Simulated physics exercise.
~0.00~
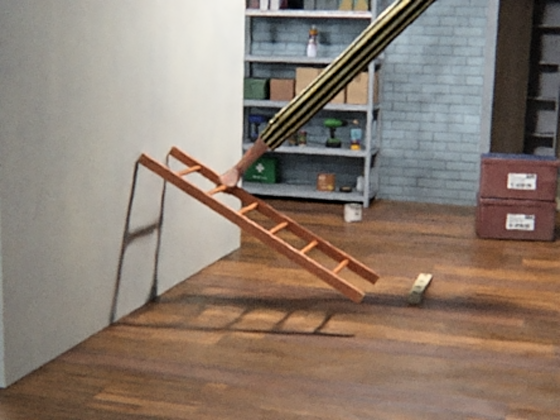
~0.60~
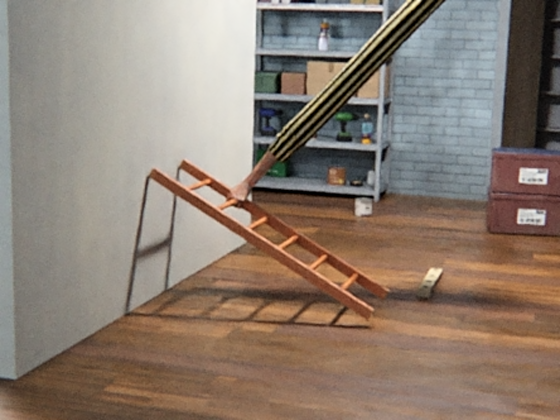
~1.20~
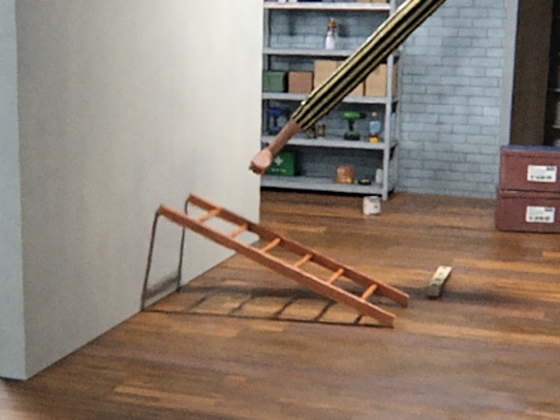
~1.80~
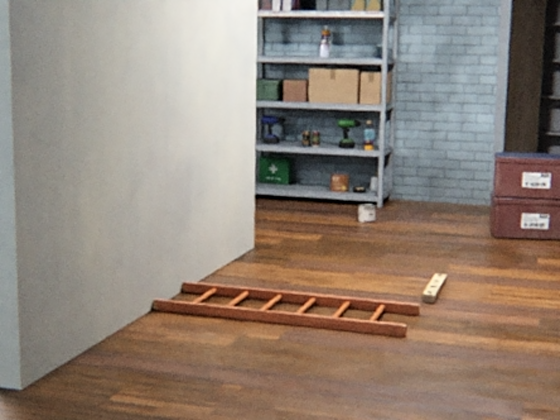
On a wooden workshop floor, an orange ladder leaning on a wall slips down as a striped-sleeved hand withdraws, ending flat.
